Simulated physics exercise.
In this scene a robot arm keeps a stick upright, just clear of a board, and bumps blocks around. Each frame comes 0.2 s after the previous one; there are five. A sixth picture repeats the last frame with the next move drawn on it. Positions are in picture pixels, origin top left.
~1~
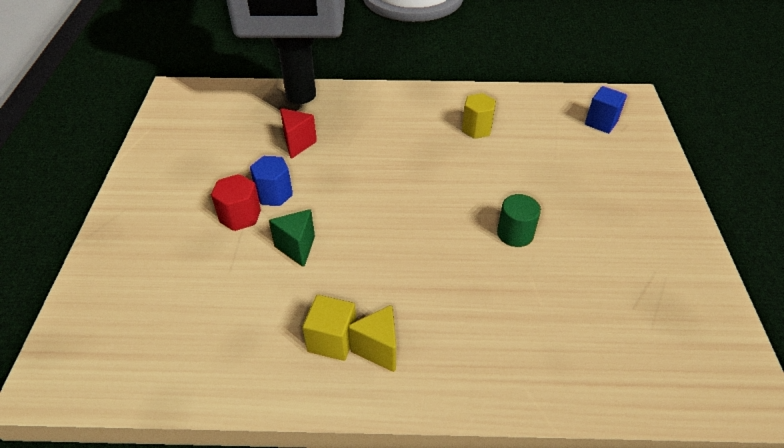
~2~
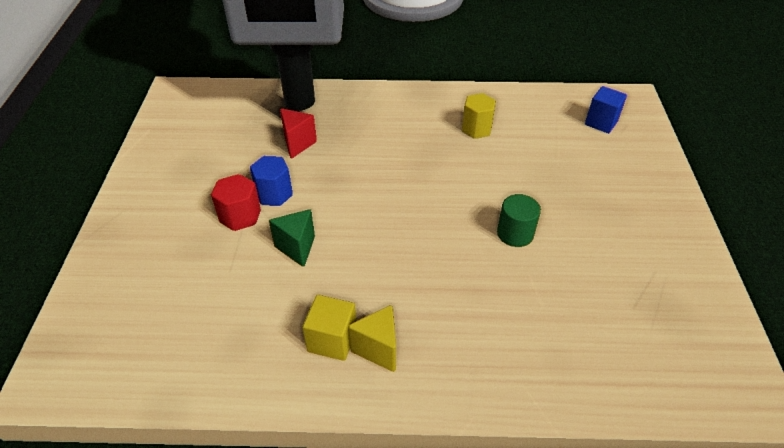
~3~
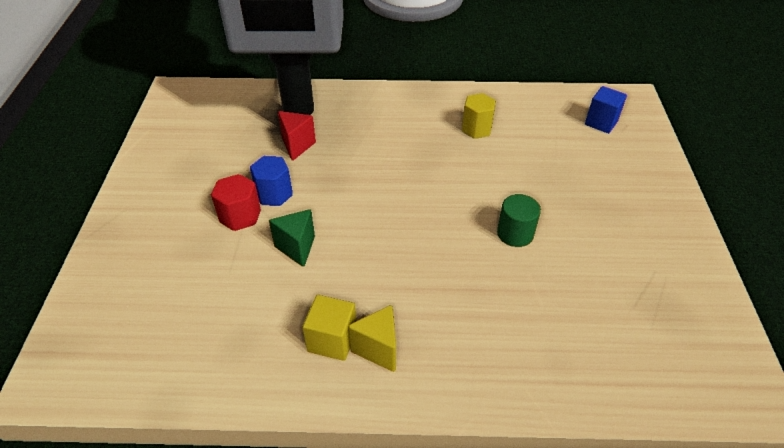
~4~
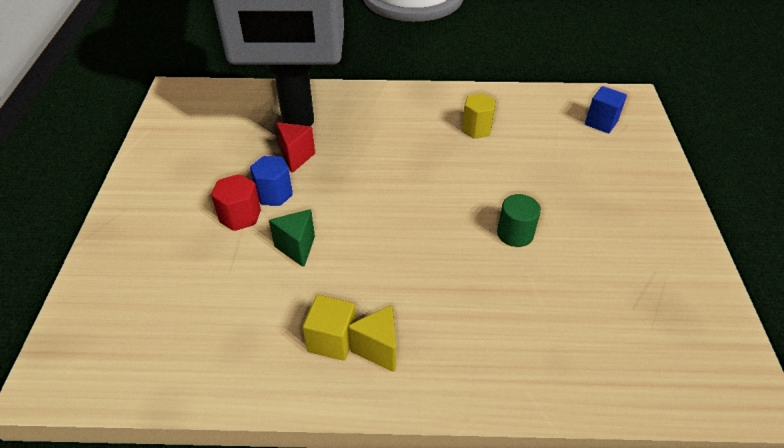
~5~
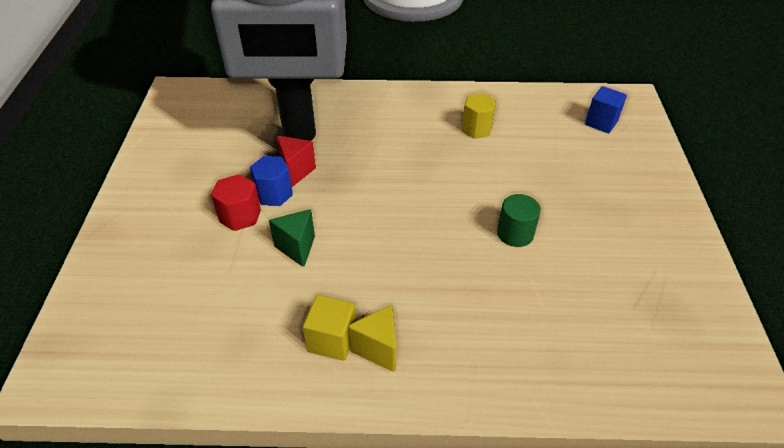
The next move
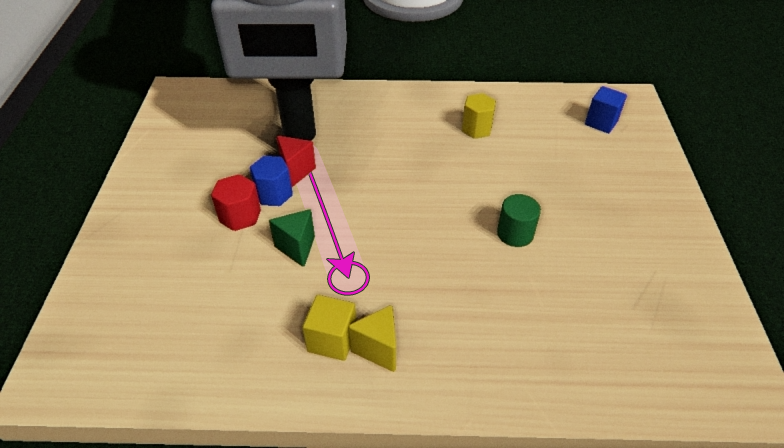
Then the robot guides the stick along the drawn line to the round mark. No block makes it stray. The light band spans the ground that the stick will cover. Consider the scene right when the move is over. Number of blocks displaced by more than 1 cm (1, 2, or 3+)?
Answer: One block.
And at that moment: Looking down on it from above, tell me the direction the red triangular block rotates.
Turns clockwise.
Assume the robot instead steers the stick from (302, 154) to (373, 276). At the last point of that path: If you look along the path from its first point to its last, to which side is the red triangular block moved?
Slides right.
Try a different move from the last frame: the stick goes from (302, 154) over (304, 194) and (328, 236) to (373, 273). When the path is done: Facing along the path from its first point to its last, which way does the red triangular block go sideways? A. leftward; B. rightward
Answer: B.
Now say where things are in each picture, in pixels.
The first picture shows lower end of the stick at (301, 95), tops of blocks, blue six-sided block at (269, 167), red triangular block at (294, 118), green triangular block at (293, 222).
The second picture shows stick at (300, 102), blocks as before.
The third picture shows stick at (299, 110), red triangular block at (293, 120).
The fourth picture shows stick at (298, 121), red triangular block at (292, 131).
The fifth picture shows stick at (300, 135), blue six-sided block at (269, 167), red triangular block at (292, 145), green triangular block at (293, 222).
The drawn path runs from (302, 154) directly to (349, 278).
On the path given first. One third of the way, stick at (314, 171); blue six-sided block at (266, 169); red triangular block at (296, 182), turned 20° clockwise.
Two thirds of the way, stick at (330, 213); blue six-sided block at (266, 169); red triangular block at (291, 195), turned 55° clockwise.
At the end, stick at (347, 260); blue six-sided block at (266, 169); red triangular block at (291, 195), turned 55° clockwise; green triangular block not moved.
